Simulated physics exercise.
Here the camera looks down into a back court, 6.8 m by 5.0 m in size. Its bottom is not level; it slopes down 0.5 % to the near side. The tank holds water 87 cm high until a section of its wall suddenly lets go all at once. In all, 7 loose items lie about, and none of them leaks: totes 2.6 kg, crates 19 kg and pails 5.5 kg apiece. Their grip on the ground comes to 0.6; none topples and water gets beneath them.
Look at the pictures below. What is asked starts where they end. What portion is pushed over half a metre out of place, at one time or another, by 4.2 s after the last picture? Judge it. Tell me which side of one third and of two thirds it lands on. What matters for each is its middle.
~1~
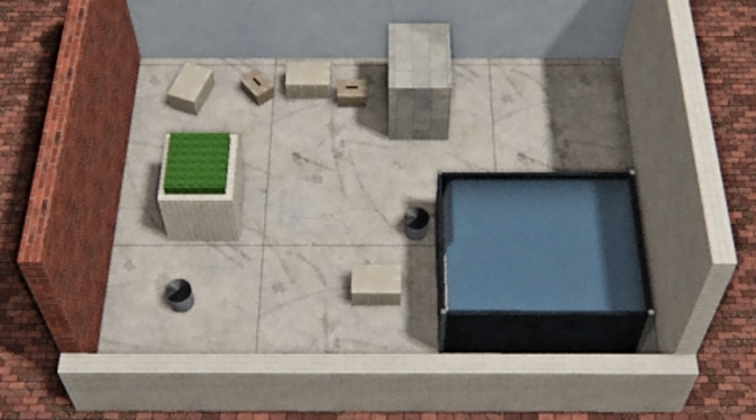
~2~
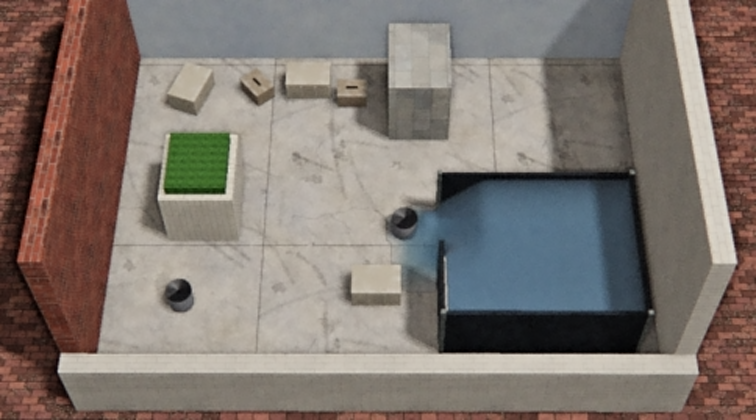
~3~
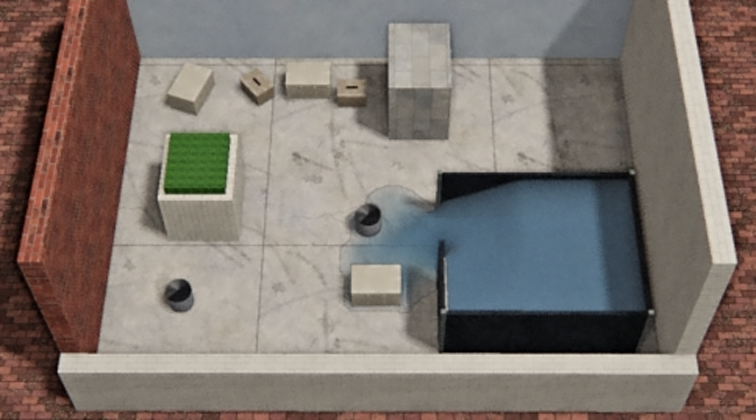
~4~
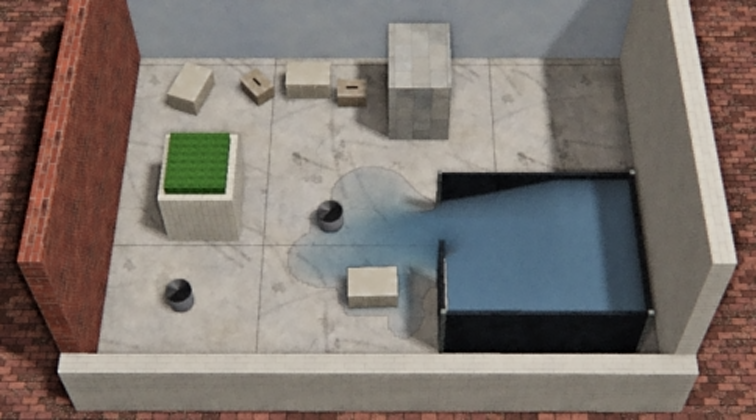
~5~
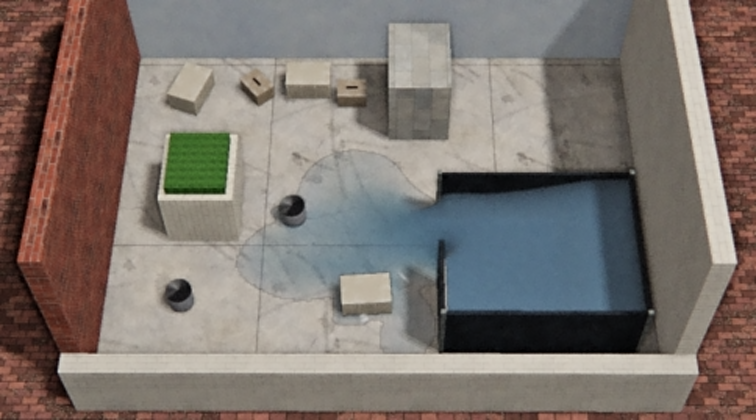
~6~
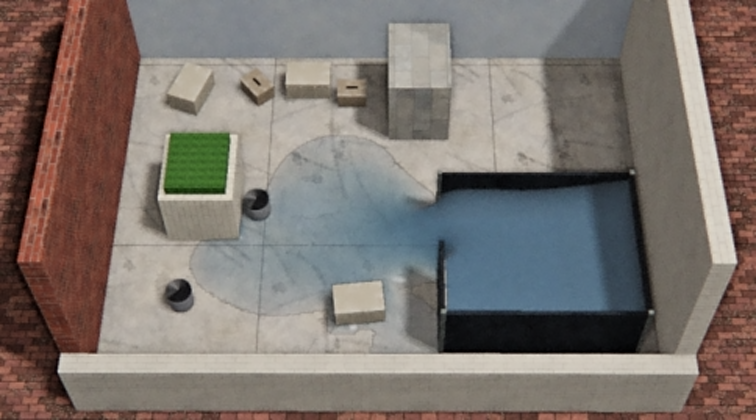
It lands at or above two thirds.
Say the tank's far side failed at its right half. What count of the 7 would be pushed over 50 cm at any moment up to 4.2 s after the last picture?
In that case 3 of them.
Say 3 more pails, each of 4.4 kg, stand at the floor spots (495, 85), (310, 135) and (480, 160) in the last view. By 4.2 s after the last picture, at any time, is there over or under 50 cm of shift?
Well, in turn they are below that, above that and below that.
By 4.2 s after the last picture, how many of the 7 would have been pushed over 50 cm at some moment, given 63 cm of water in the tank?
The answer would then be 5.
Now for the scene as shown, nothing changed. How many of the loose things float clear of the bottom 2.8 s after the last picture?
6.
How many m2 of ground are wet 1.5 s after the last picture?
Wet: Near 22 m2.
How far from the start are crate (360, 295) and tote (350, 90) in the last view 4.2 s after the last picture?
In that order: 60 cm, 60 cm.
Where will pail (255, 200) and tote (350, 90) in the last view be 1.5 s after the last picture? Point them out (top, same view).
I'd say close to (203, 74) and close to (367, 54).
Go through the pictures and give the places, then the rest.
A pail at (416, 218) rests on the ground; a crate at (376, 279) rests on the ground; water covers 4.3 m2; 0 of 7 have shifted, in the first frame.
A pail at (405, 217) rests on the ground, 15 cm from its start; a crate at (376, 279), on the bottom; 4.9 m2 under water; 1 of 7 have shifted, in the second frame.
A pail at (368, 214) rests on the ground, 61 cm from its start; a crate at (376, 279) rests on the ground; water covers 5.7 m2; 1 of 7 have shifted, in the third frame.
A pail at (330, 211) rests on the ground, 110 cm from its start; a crate at (372, 281) rests on the ground, 6 cm from its start; 6.9 m2 under water; 2 of 7 have shifted, in the fourth frame.
A pail at (292, 205), on the bottom, 159 cm from its start; a crate at (366, 288), on the bottom, 19 cm from its start; water covers 8.6 m2; 2 of 7 have shifted, in the fifth frame.
A pail at (256, 199), on the bottom, 206 cm from its start; a crate at (358, 297), on the bottom, 34 cm from its start; 10.6 m2 under water; 2 of 7 have shifted, in the sixth frame.
Then, 0.4 s after the last picture 2 of 7 are over 50 cm from their spots; 1 afloat.
Then, 1.5 s after the last picture 6 of 7 are over 50 cm from their spots; 4 afloat.
Then, 2.8 s after the last picture 6 of 7 are over 50 cm from their spots; 6 afloat.
Then, 4.2 s after the last picture 7 of 7 are over 50 cm from their spots, and 7 have been at some point; 6 afloat.
